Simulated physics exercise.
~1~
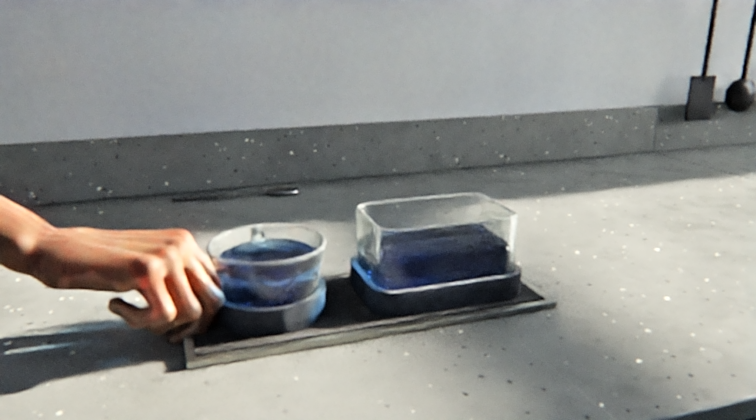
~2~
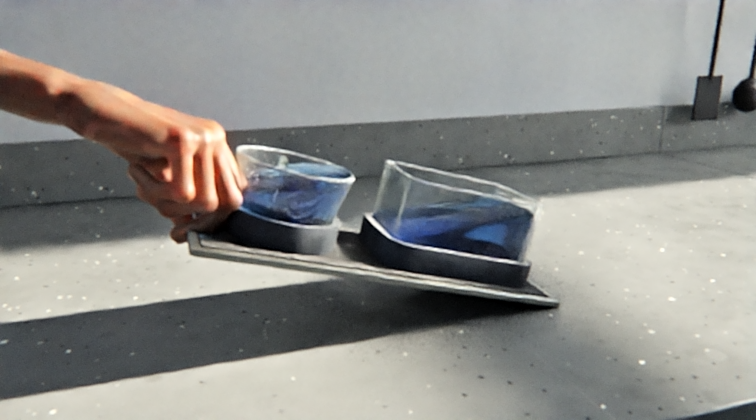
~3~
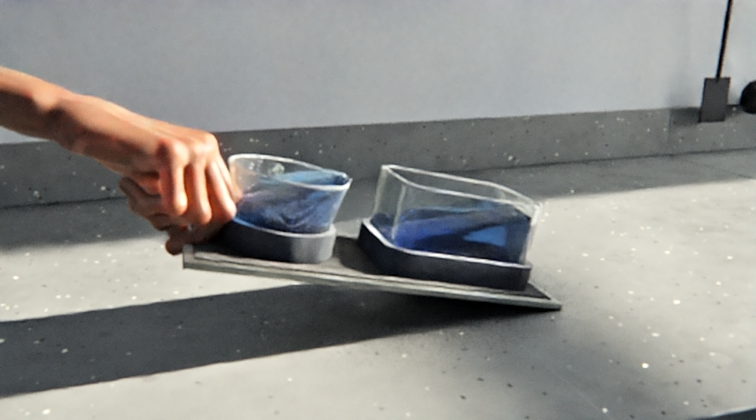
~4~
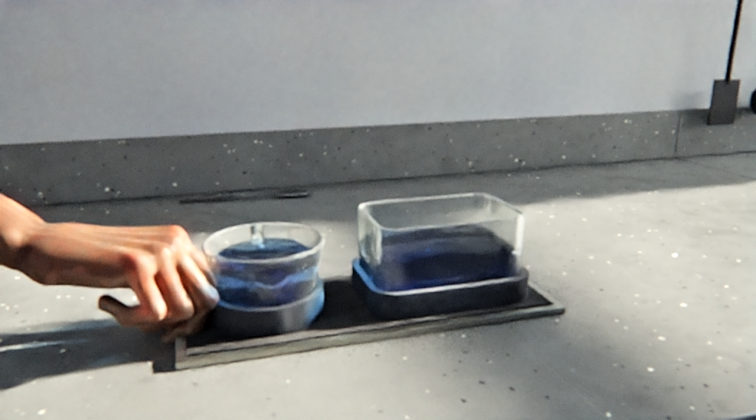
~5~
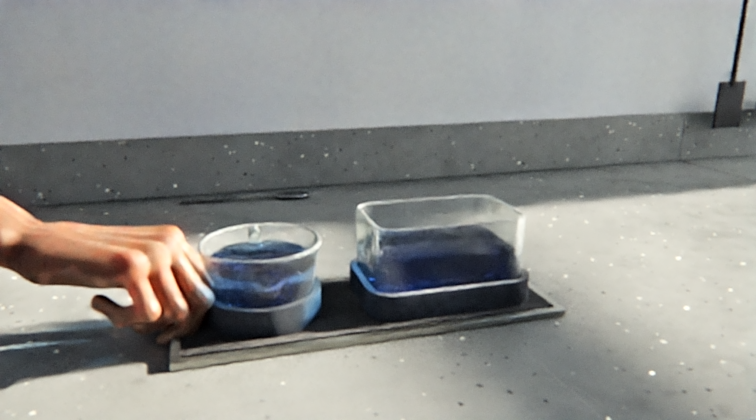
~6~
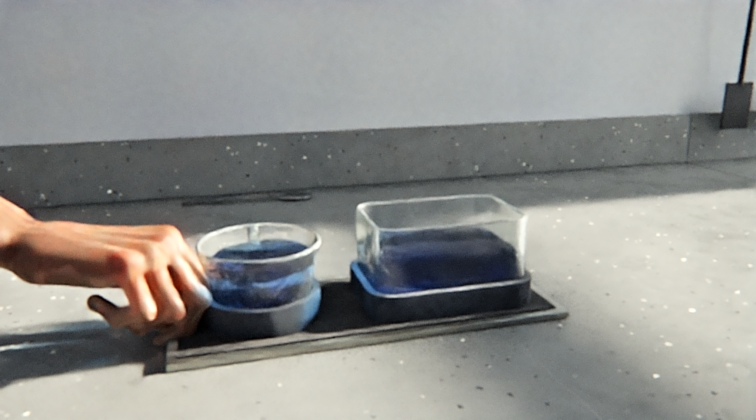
A hand tilts up a tray holding two containers of blue water, then lowers it flat.
